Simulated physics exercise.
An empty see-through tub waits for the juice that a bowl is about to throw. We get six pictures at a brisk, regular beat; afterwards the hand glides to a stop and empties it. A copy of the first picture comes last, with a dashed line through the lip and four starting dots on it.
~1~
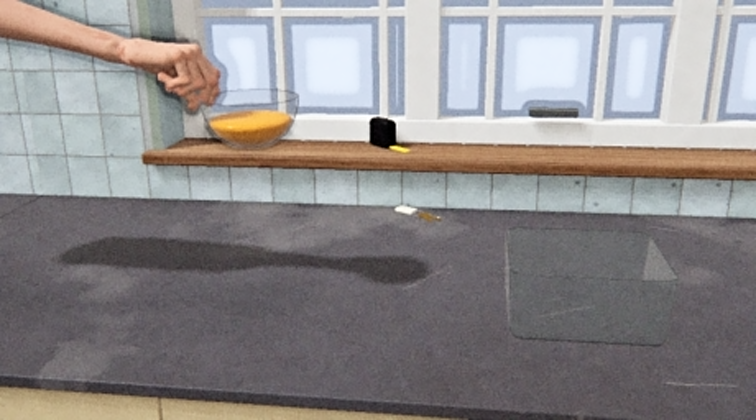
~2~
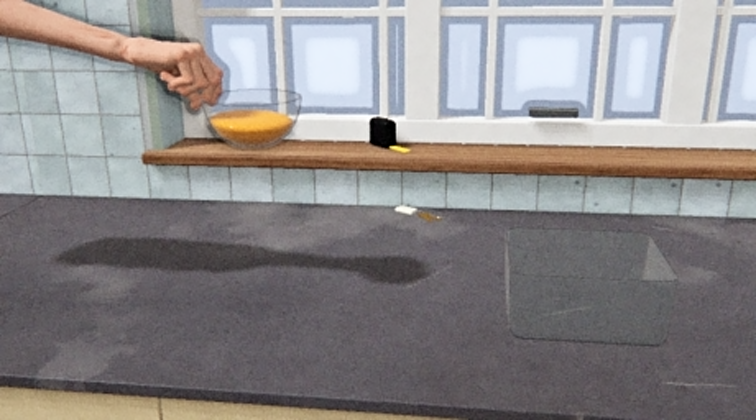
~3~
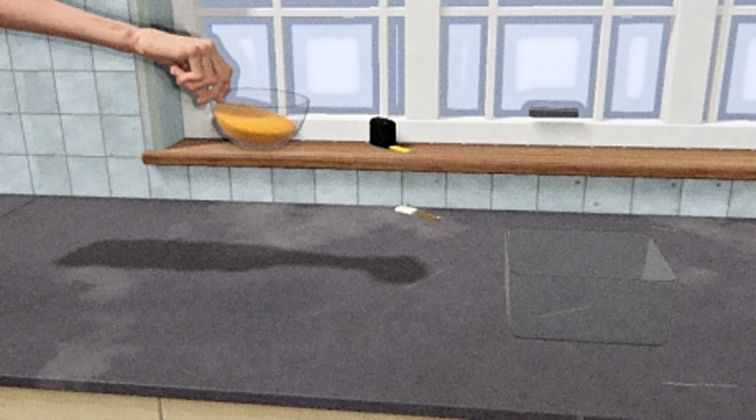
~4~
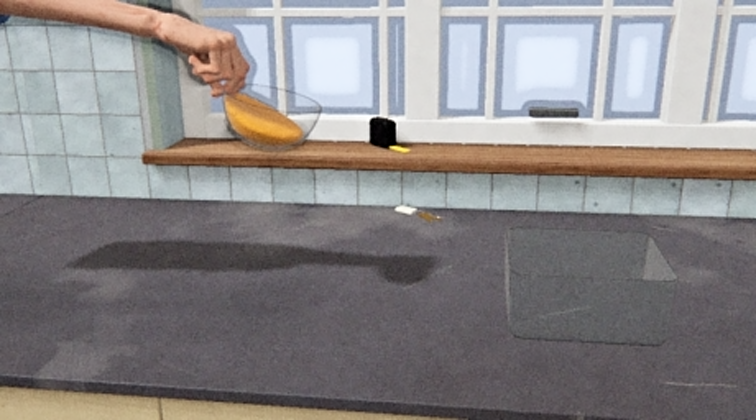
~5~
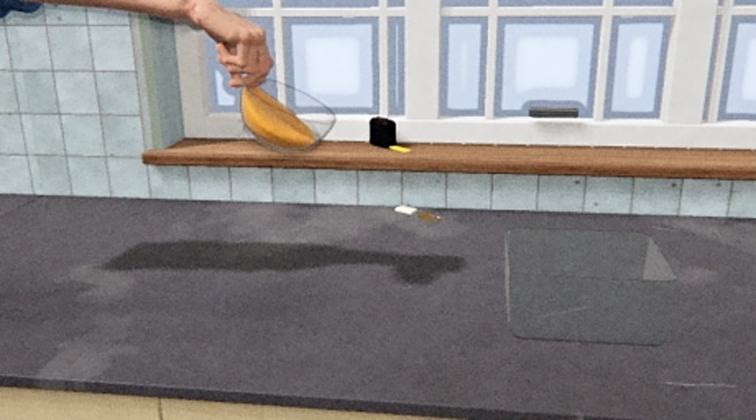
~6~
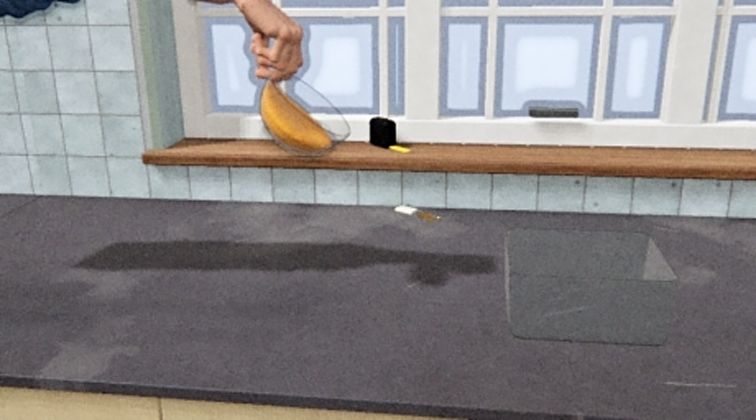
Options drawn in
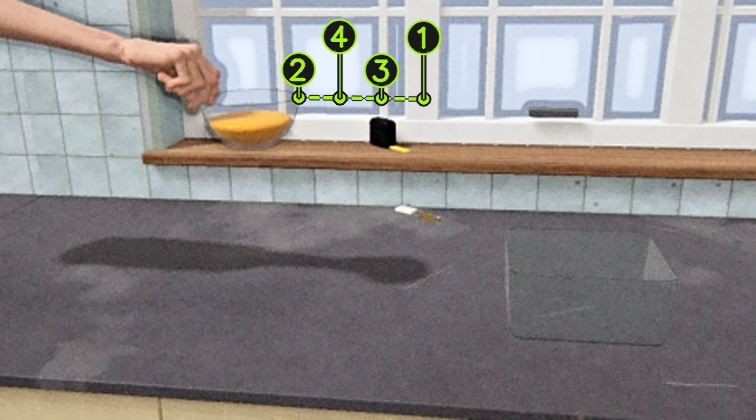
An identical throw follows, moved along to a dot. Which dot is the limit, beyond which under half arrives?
Spot 4 just does it.
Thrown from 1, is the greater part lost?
No, not at all.
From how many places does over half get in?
Three.
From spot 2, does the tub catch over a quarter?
No, it does not.
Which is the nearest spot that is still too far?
It is 2.
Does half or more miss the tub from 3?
No, that is safe.
In lime, 1 at (423, 99); 2 at (298, 97); 3 at (381, 98); 4 at (339, 98).
For spot 1, about 87 % lands in the tub, 9 % falls short and 4 % goes beside or beyond.
For spot 2, about 12 % lands in the tub, 82 % falls short and 6 % goes beside or beyond.
For spot 3, about 69 % lands in the tub, 10 % falls short and 20 % goes beside or beyond.
For spot 4, about 72 % lands in the tub, 7 % falls short and 21 % goes beside or beyond.
